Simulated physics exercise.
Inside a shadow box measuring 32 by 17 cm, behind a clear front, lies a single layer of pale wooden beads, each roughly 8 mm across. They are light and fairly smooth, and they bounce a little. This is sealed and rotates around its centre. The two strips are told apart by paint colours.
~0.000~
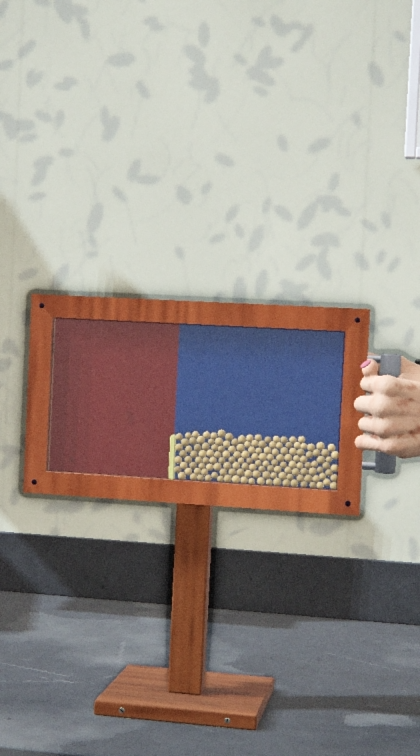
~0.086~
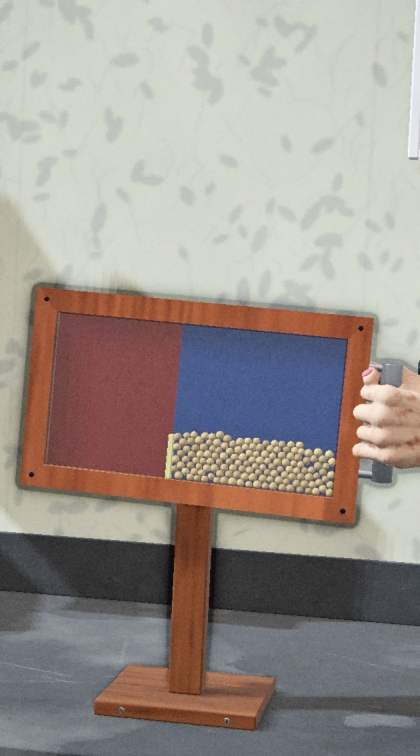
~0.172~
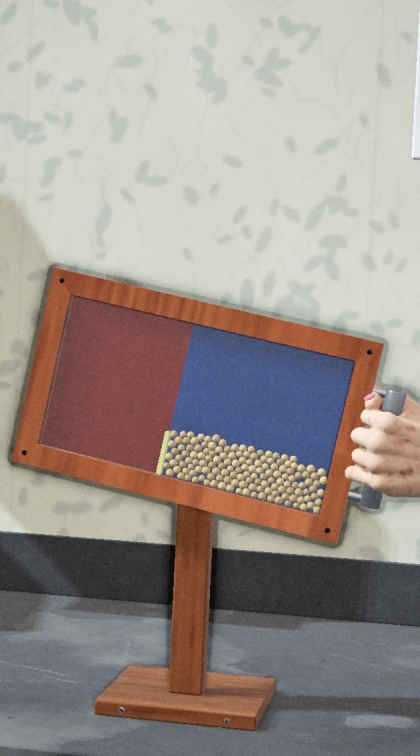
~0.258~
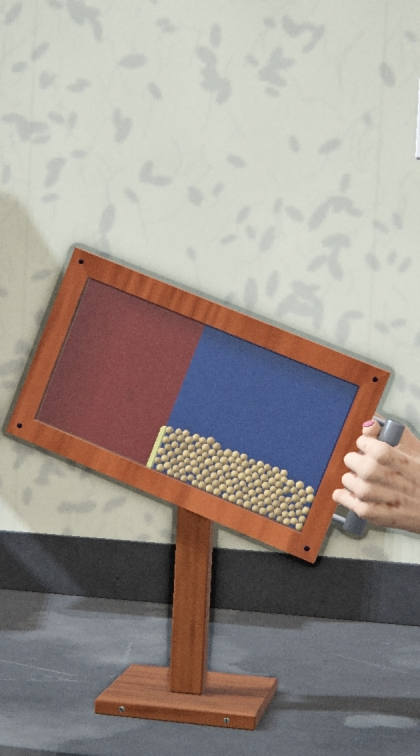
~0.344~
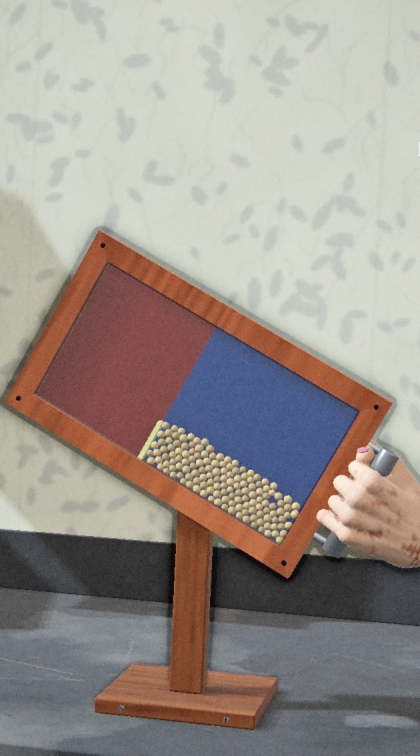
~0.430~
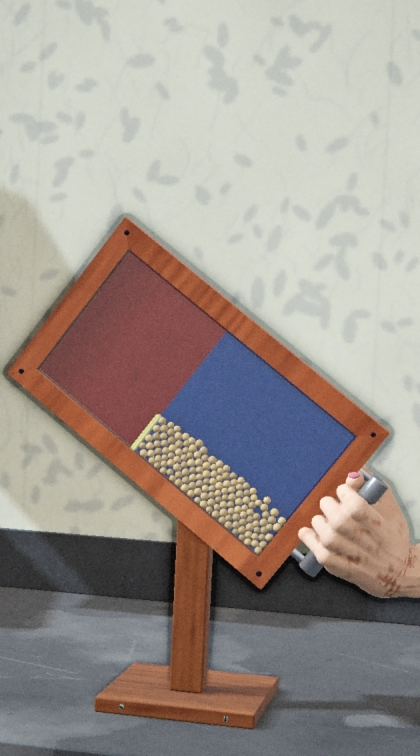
The clip shows a hand gripping a handle and turning a wooden-framed box clockwise on its stand from level to a steep tilt, while pale beads stay heaped beside a short divider in the blue half.
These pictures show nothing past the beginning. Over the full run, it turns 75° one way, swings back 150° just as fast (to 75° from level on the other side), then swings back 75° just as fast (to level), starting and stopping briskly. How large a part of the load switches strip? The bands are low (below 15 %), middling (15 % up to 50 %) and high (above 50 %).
That falls in the high band.
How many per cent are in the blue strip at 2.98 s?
Share: Close to 35 percent.
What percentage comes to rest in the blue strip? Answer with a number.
Roughly 35 percent.
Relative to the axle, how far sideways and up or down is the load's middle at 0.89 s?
Offset approx. 2 cm left, 11 cm below.
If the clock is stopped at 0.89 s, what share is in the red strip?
I'd say close to 0 in a hundred.
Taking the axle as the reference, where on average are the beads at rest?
About 6 cm left and 6 cm below.
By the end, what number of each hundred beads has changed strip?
Around 65 per cent, give or take.
After 0.89 s, it stands 75° clockwise; the beads' middle is 2 cm left of and 11 cm below the centre; blue 100 %; 0 % have changed strip.
After 2.98 s, it stands 37° anticlockwise; the beads' middle is 3 cm left of and 8 cm below the centre; red 65 %, blue 35 %; 65 % have changed strip.
After 3.42 s, it stands level; the beads' middle is 7 cm left of and 5 cm below the centre; red 65 %, blue 35 %; 65 % have changed strip.
At rest by 4.5 s, it stands level; red 65 %, blue 35 %; 65 % have changed strip.
